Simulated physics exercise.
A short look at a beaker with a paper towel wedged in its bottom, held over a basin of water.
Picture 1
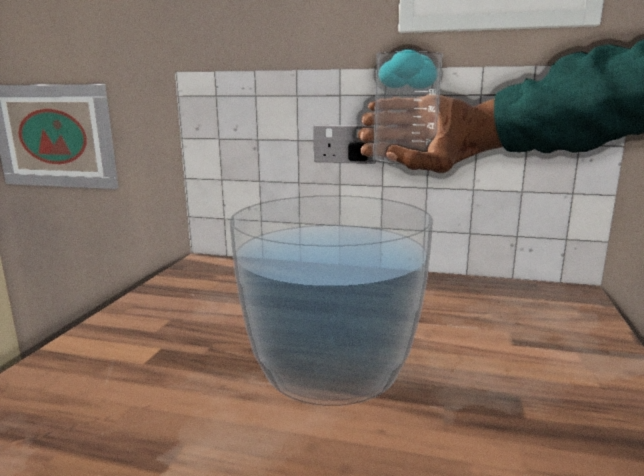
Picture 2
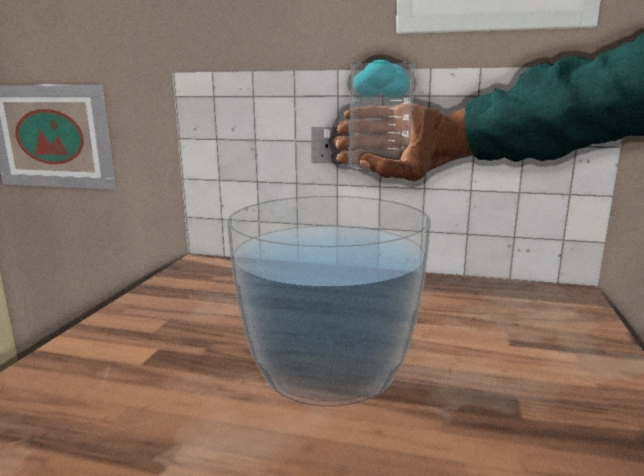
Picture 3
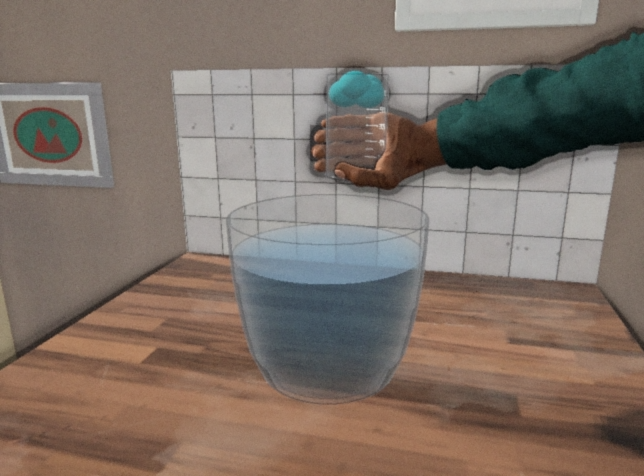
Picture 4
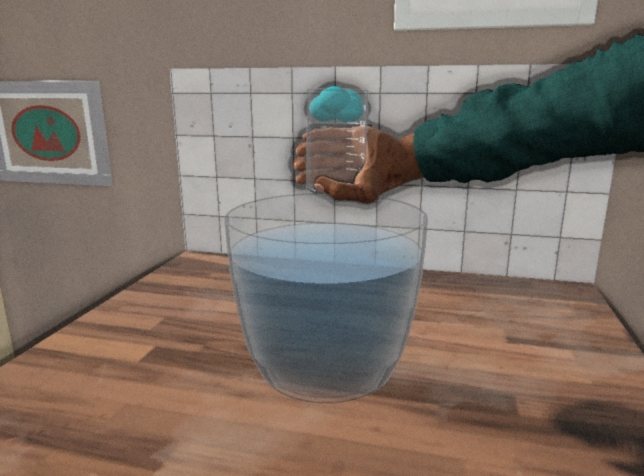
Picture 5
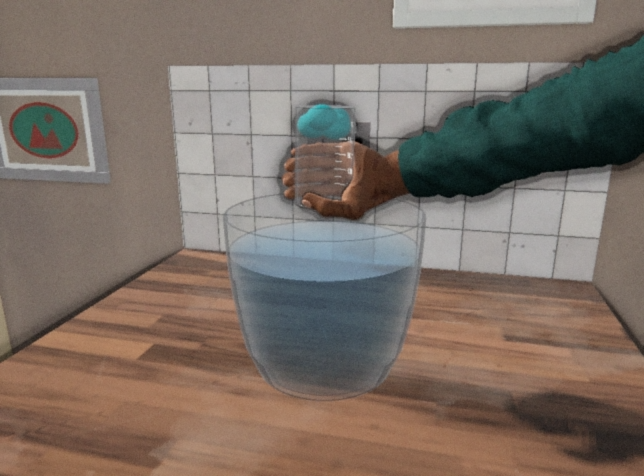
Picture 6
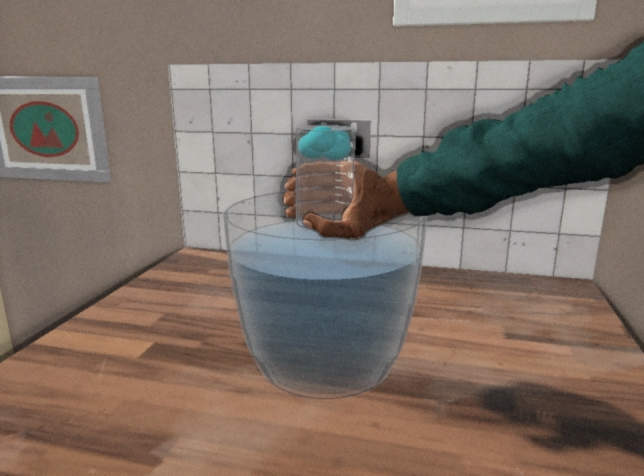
At the start, a hand in a green sleeve holds an upturned clear beaker, a blue paper towel wedged in its bottom, above a glass basin of water. The hand moves the beaker left and gradually downward, then lowers it more directly until it is just over the water's surface.
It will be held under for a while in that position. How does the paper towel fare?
Under the surface the paper towel remains untouched.
A moment on, the beaker enters the water.
Further on, air is trapped inside and holds the level down.
When it is over, the beaker is under, still full of air, and the paper towel is dry.
